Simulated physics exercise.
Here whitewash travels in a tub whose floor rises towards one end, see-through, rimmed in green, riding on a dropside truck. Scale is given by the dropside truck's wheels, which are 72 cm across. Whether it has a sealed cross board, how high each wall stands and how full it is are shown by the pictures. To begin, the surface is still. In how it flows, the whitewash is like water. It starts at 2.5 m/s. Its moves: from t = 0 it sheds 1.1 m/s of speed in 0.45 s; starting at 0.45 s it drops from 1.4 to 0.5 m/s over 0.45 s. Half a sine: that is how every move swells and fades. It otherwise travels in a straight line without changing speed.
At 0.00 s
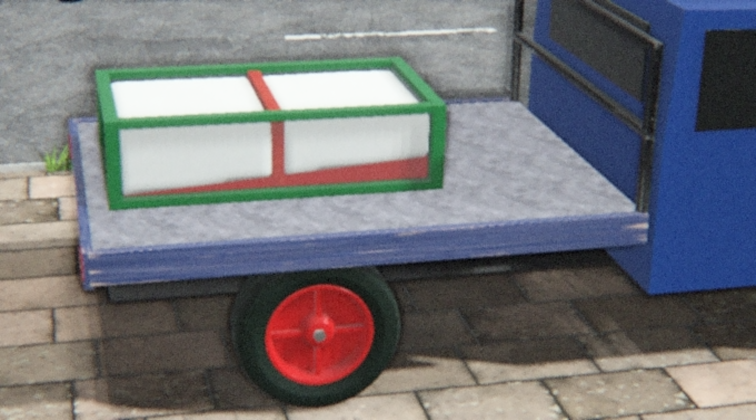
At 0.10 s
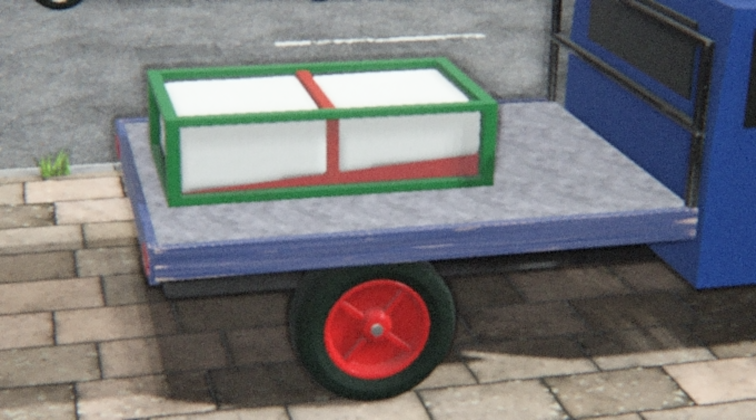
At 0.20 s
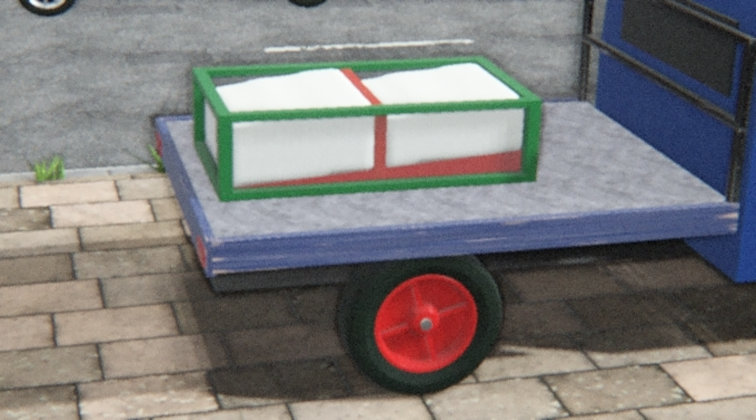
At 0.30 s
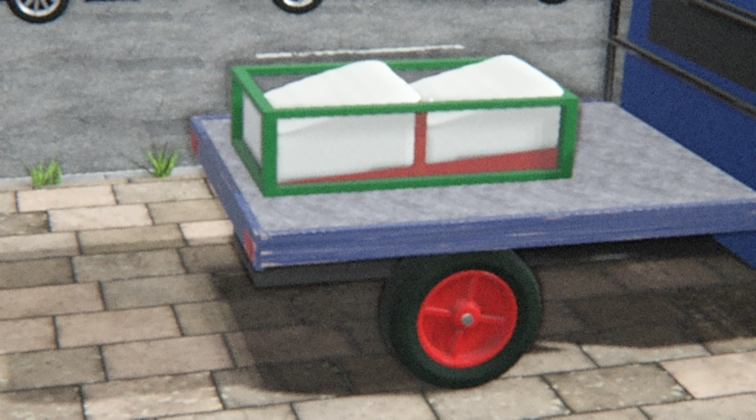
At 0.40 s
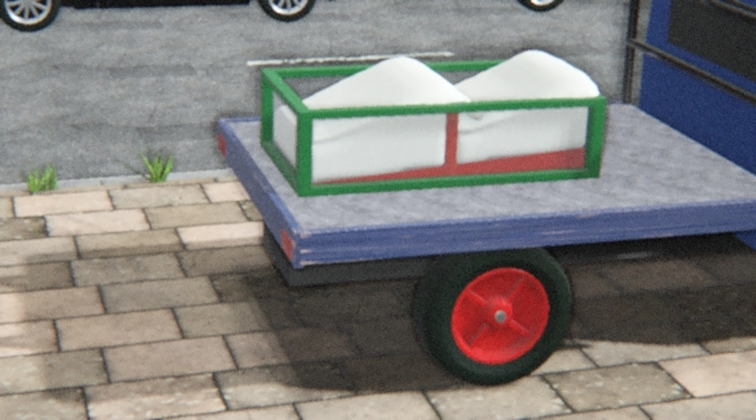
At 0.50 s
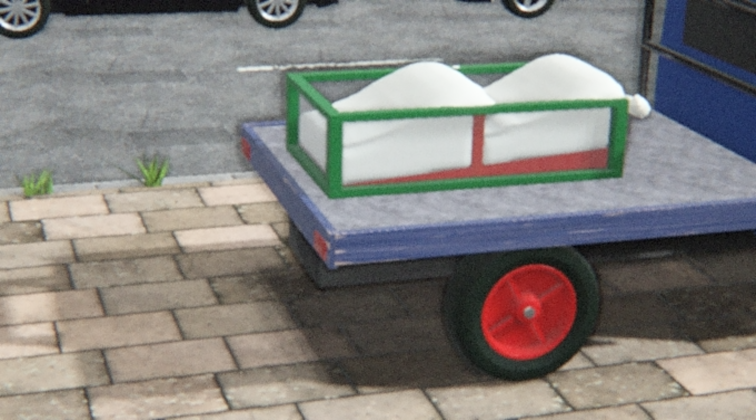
On a paved street beside grey asphalt, the view looks slightly down at the side of a flatbed truck. A clear, green-rimmed tub of white liquid with a red divider and sloping red base sits on the grey bed, above a red-hubbed wheel, with the blue cab at right. The truck shifts rightward across the view, parked-looking dark cars appear behind, and the liquid, level at first, heaps up into two humps above the rim, a small blob emerging at the right.
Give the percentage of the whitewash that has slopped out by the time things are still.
Roughly 7 percent.
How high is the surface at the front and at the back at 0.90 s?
Approx. 36 cm front, approx. 26 cm back.
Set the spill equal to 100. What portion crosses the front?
Roughly 90 in a hundred.
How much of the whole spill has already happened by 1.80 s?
By then about 90 per cent is out.
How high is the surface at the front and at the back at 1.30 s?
Level: ~ 30 cm in front; 32 cm behind.
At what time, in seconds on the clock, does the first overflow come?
At roughly 0.6 s.
By 0.90 s the surface is 36 cm up at the front and 26 cm at the back; 5 per cent is out, over the front, a little elsewhere.
By 1.30 s the surface is 29 cm up at the front and 31 cm at the back; 7 per cent is out, over the front, a little elsewhere.
By 1.80 s the surface is 35 cm up at the front and 25 cm at the back; 7 per cent is out, over the front, a little elsewhere.
By 3.88 s 7 per cent is out, over the front, a little elsewhere, 19 of 257 litres.
